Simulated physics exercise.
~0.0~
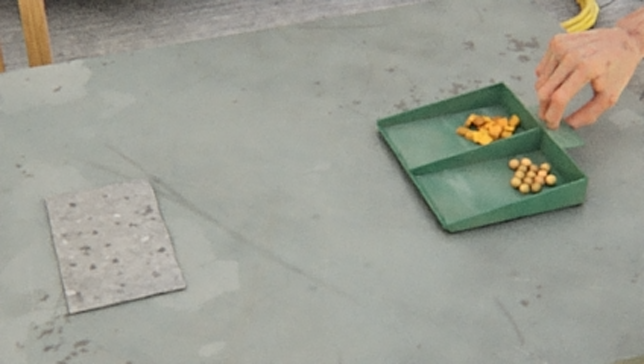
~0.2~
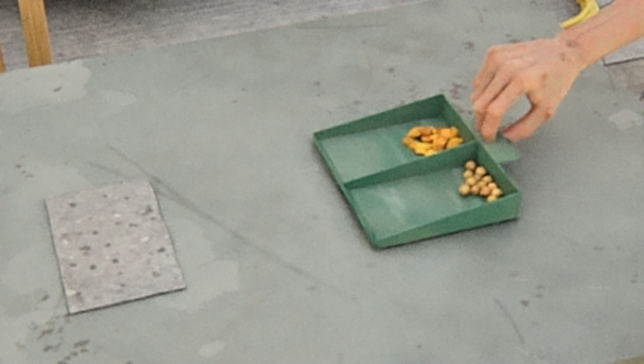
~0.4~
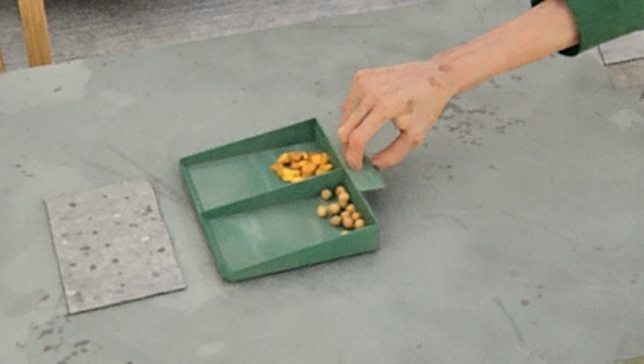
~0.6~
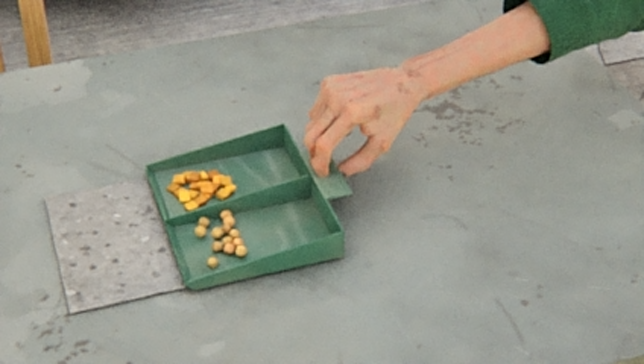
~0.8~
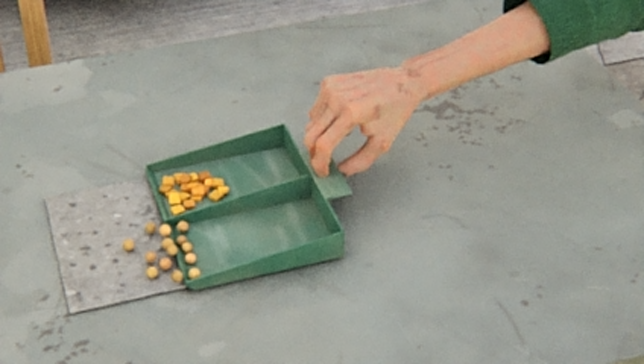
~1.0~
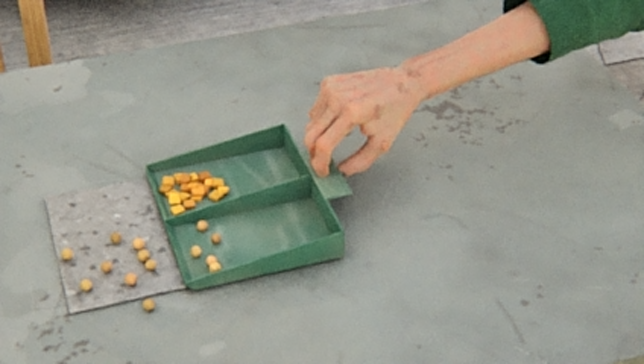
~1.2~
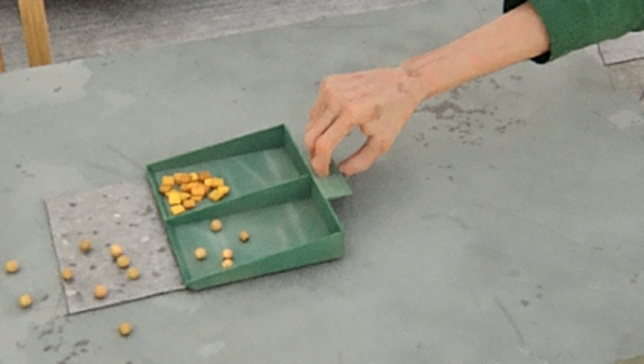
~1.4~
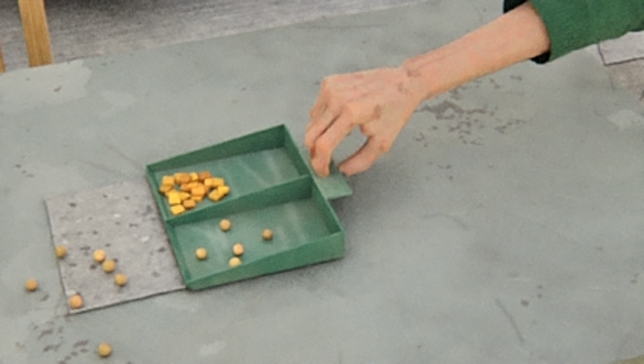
At the start, a hand holds the right end of a green two-part tray on a grey table, with small orange chunks in the far section and round tan balls in the near one. The hand slides the tray left towards a speckled grey slab, and both piles ride along inside. The tray stops against the slab, and both piles shift forward towards its front rim. The chunks bunch up there and stay in, while many balls spill over the slab. Some roll onto the table beyond, and a few balls remain in the tray, still held by the hand.
